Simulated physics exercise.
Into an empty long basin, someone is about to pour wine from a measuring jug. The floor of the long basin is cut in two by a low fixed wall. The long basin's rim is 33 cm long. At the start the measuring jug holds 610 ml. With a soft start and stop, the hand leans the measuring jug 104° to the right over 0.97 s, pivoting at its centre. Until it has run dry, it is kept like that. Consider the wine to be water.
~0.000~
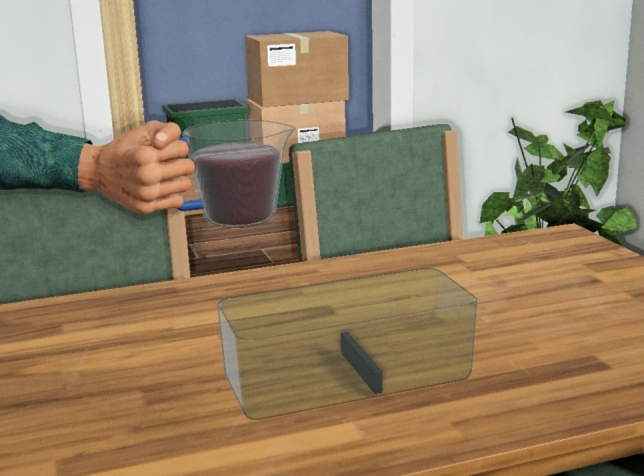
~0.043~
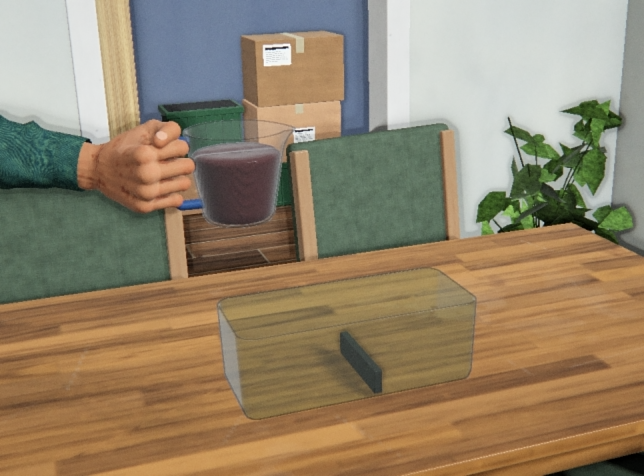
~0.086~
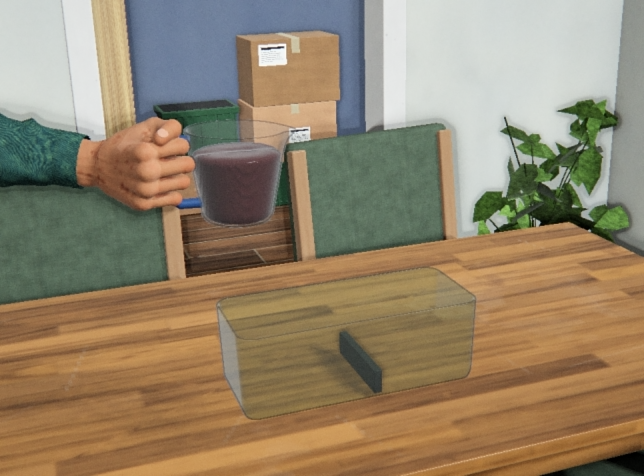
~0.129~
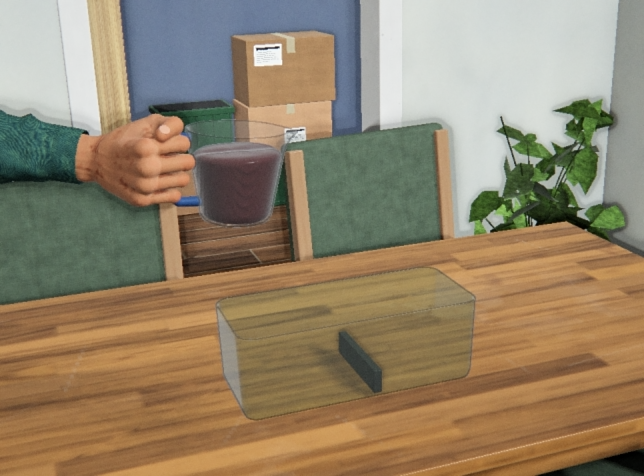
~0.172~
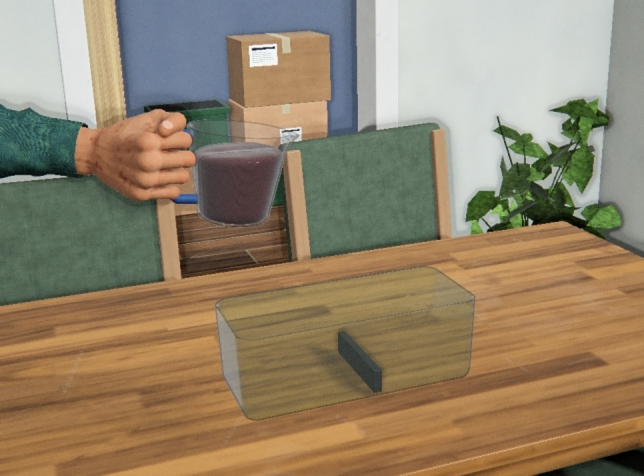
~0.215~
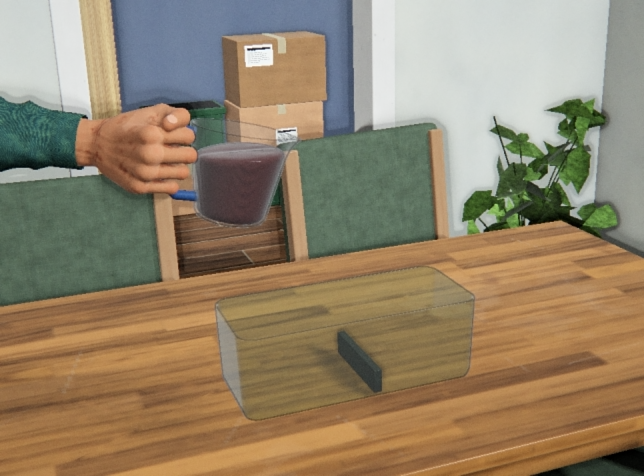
The clip opens on a hand in a green patterned sleeve holding a clear jug of dark wine upright above a long, empty see-through basin on a wooden table. The hand gradually leans the jug slightly to the right, the wine staying inside, while the background shifts a little left.
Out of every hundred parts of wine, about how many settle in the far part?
About 30 out of 100.
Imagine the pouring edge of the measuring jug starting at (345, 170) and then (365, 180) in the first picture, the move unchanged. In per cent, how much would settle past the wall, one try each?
Result: 85 per cent, then 90 per cent.
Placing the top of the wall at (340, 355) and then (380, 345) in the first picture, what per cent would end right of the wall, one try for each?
Roughly 70 per cent, then 5 per cent.
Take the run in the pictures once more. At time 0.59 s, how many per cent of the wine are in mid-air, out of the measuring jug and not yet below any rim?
My guess is roughly 22 %.
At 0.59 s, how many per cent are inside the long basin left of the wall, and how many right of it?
Some 1 per cent left and 0 right.
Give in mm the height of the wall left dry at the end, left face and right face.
On the left it's about 16 mm; on the right, about 24 mm.
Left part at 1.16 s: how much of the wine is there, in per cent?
64 %.
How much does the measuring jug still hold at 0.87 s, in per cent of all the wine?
Remaining share: Approx. 16 %.
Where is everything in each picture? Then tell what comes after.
In the first picture, it leans 0°; its right rim is at (295, 126); the wine meets the walls at (191, 156) and (278, 148); the long basin's rim runs from (227, 321) to (457, 285); the wall's top is at (361, 352).
In the second picture, it leans 1°; its right rim is at (295, 126); the wine meets the walls at (191, 155) and (278, 147).
In the third picture, it leans 2°; its right rim is at (296, 127); the wine meets the walls at (192, 154) and (278, 147).
In the fourth picture, it leans 4°; its right rim is at (297, 130); the wine meets the walls at (192, 155) and (278, 147).
In the fifth picture, it leans 8°; its right rim is at (299, 133); the wine meets the walls at (193, 155) and (279, 148).
In the sixth picture, it leans 12°; its right rim is at (301, 138); the wine meets the walls at (196, 155) and (282, 148).
By 0.59 s the tilt is 70° and 76 per cent is still to pour, 1 is left of the wall and 0 right of it.
By 0.87 s the tilt is 101° and 16 per cent is still to pour, 32 is left of the wall and 26 right of it.
By 1.16 s the tilt is 104° and 0 per cent is still to pour, 64 is left of the wall and 29 right of it.
By 1.47 s the tilt is 104° and 0 per cent is still to pour, 66 is left of the wall and 30 right of it.
At rest 66 per cent lies left of the wall, 30 right of it and 4 outside.
